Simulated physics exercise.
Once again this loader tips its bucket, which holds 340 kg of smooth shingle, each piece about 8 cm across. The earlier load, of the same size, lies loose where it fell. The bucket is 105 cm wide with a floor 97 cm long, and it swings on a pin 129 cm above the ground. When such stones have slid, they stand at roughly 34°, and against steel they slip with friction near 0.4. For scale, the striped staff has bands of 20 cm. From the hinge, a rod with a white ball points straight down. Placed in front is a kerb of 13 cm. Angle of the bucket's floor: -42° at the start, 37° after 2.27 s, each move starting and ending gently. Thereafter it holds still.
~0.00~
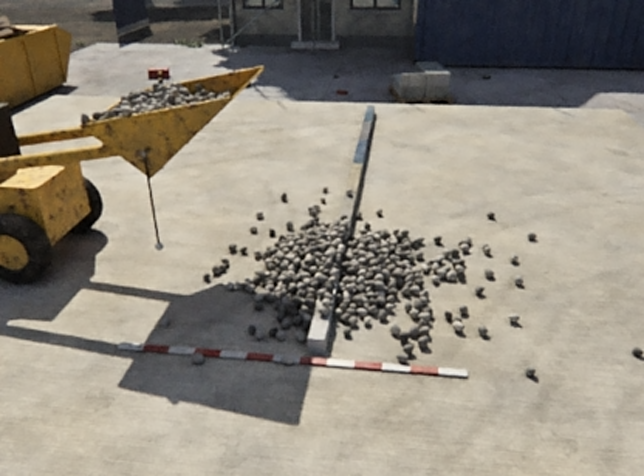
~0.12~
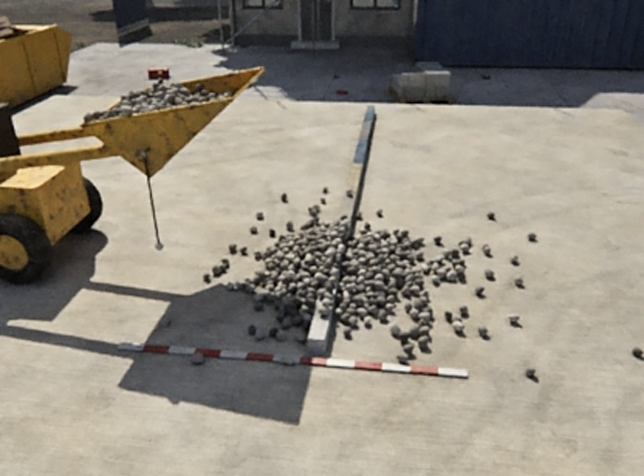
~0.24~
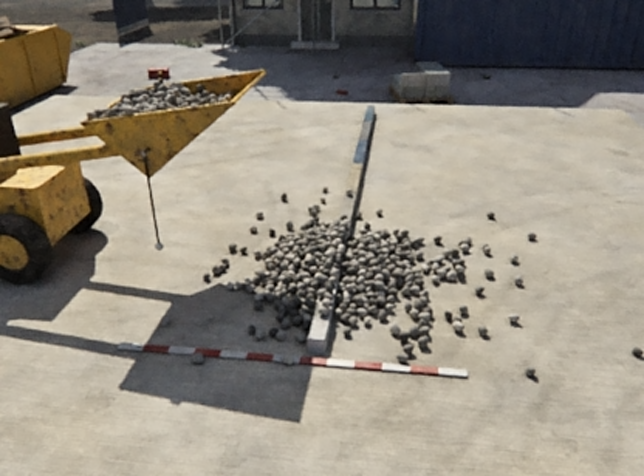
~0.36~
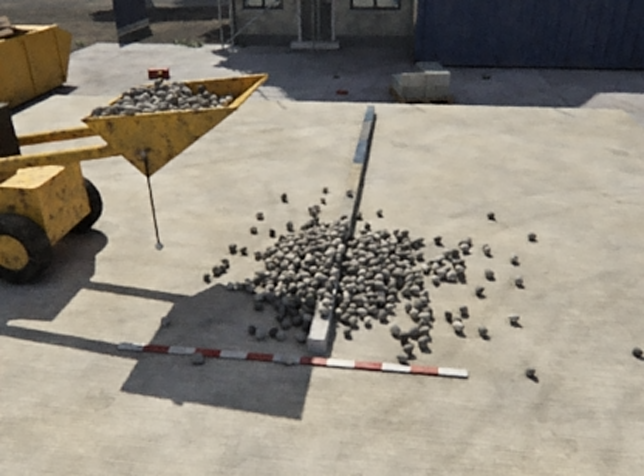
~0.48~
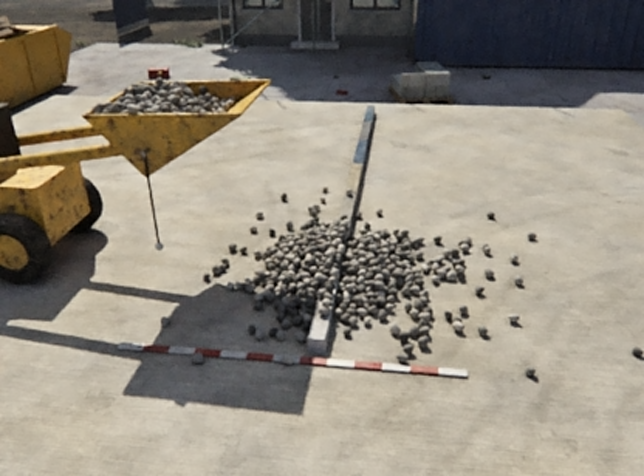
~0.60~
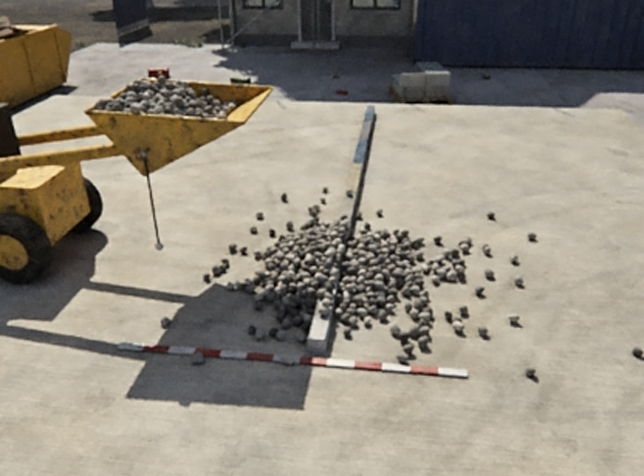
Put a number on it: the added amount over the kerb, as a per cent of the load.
6 percent, roughly.
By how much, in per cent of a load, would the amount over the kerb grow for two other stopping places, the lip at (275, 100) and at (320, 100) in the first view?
Some 50 percent first and 95 percent second.
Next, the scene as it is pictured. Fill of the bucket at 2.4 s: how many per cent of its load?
Around 20 per cent of the load is still inside.
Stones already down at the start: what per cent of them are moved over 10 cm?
Roughly 10 % of them.
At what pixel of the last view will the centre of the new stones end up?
In the last view, somewhere near (285, 257).
After 1.7 s the floor is at 25°; in per cent of one load, 99 in the bucket, 59 on this side of the kerb, 43 over the kerb; the foremost stones are at (524, 277).
After 2.4 s the floor is at 37°; in per cent of one load, 22 in the bucket, 135 on this side of the kerb, 43 over the kerb; the foremost stones are at (524, 277).
After 2.7 s the floor is at 37°; in per cent of one load, 0 in the bucket, 155 on this side of the kerb, 46 over the kerb; the foremost stones are at (524, 277).
After 5.3 s the floor is at 37°; in per cent of one load, 0 in the bucket, 151 on this side of the kerb, 49 over the kerb; the foremost stones are at (524, 277). Net gain over the kerb, 6.
